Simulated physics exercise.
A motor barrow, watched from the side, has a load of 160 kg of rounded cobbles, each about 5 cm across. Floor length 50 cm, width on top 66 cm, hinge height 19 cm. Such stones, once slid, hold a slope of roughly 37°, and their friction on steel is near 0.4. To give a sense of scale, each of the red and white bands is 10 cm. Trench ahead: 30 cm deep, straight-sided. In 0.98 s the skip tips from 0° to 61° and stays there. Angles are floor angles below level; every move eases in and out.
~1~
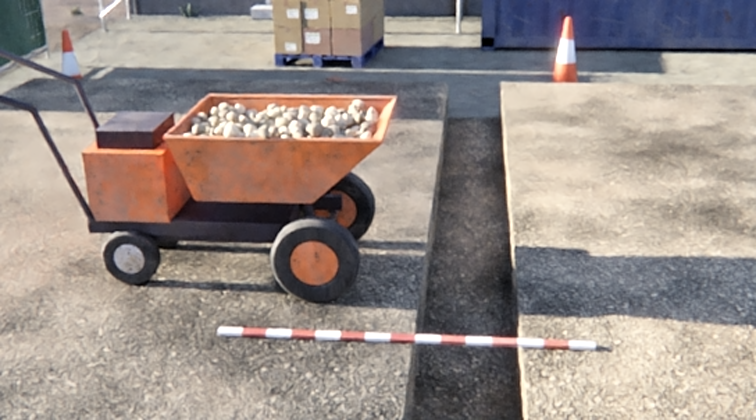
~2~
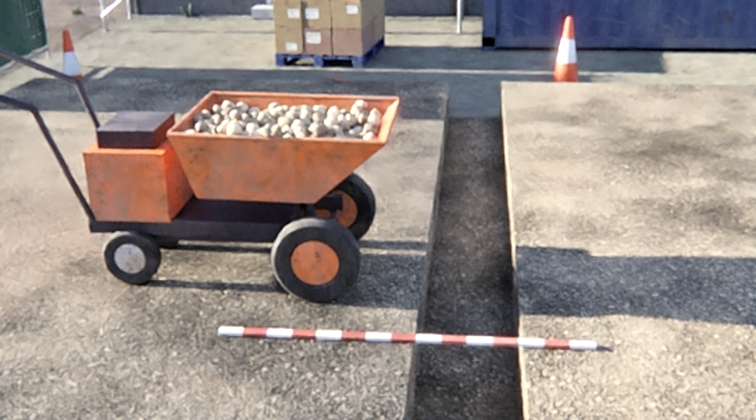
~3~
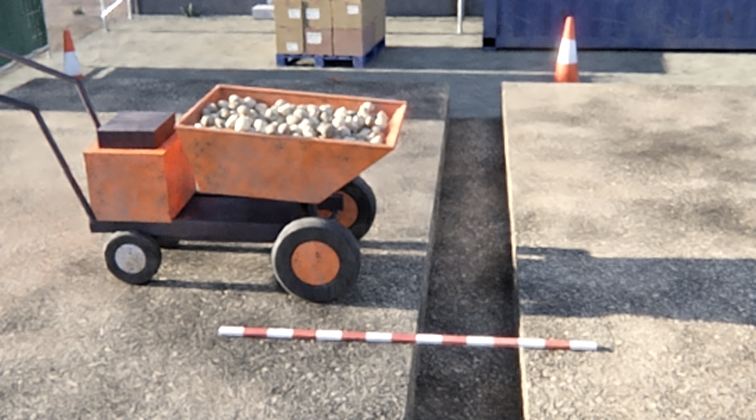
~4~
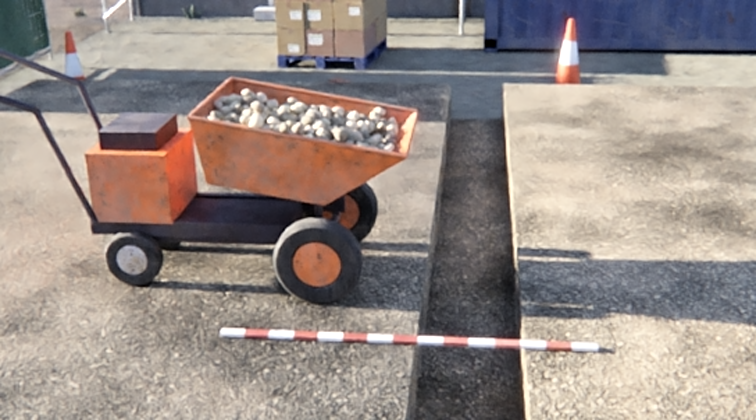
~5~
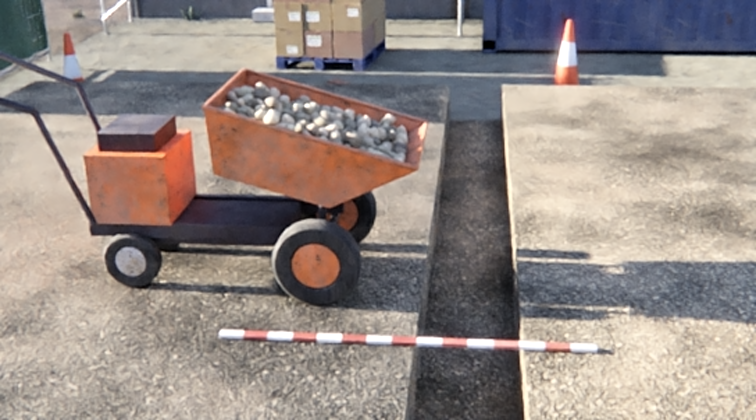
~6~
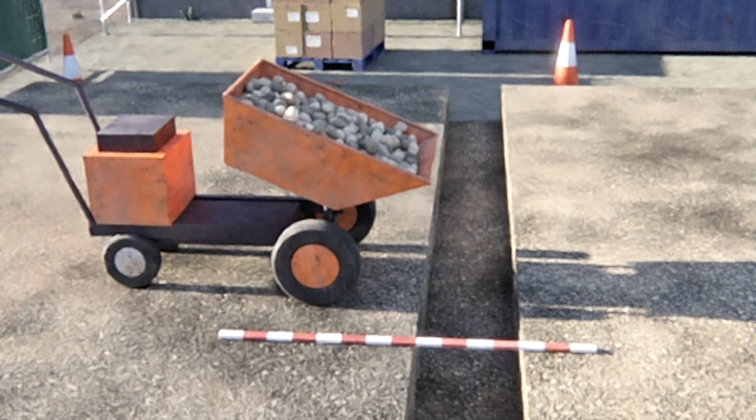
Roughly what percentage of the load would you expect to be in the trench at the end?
I'd expect around 73 per cent.
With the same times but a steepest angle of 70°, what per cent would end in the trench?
Some 75% would finish there.
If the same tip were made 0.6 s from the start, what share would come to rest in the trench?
Near 60 per cent.
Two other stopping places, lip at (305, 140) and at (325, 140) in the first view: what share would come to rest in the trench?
95 %, then 100 %.
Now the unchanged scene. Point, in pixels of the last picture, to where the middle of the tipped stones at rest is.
Their middle lands near (496, 314).
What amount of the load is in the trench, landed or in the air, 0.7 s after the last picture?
Roughly 20 percent of the load.
Then, 0.3 s after the last picture the floor is at 52°, 100 % in the skip; the foremost stones are at (452, 212).
Then, 0.7 s after the last picture the floor is at 61°, 79 % in the skip, 19 % in the trench, 3 % past the trench; the foremost stones are at (530, 267).
Then, 1.0 s after the last picture the floor is at 61°, 37 % in the skip, 38 % in the trench, 26 % past the trench; the foremost stones are at (643, 272).
Then, 3.0 s after the last picture the floor is at 61°, 0 % in the skip, 73 % in the trench, 27 % past the trench; the foremost stones are at (743, 262).
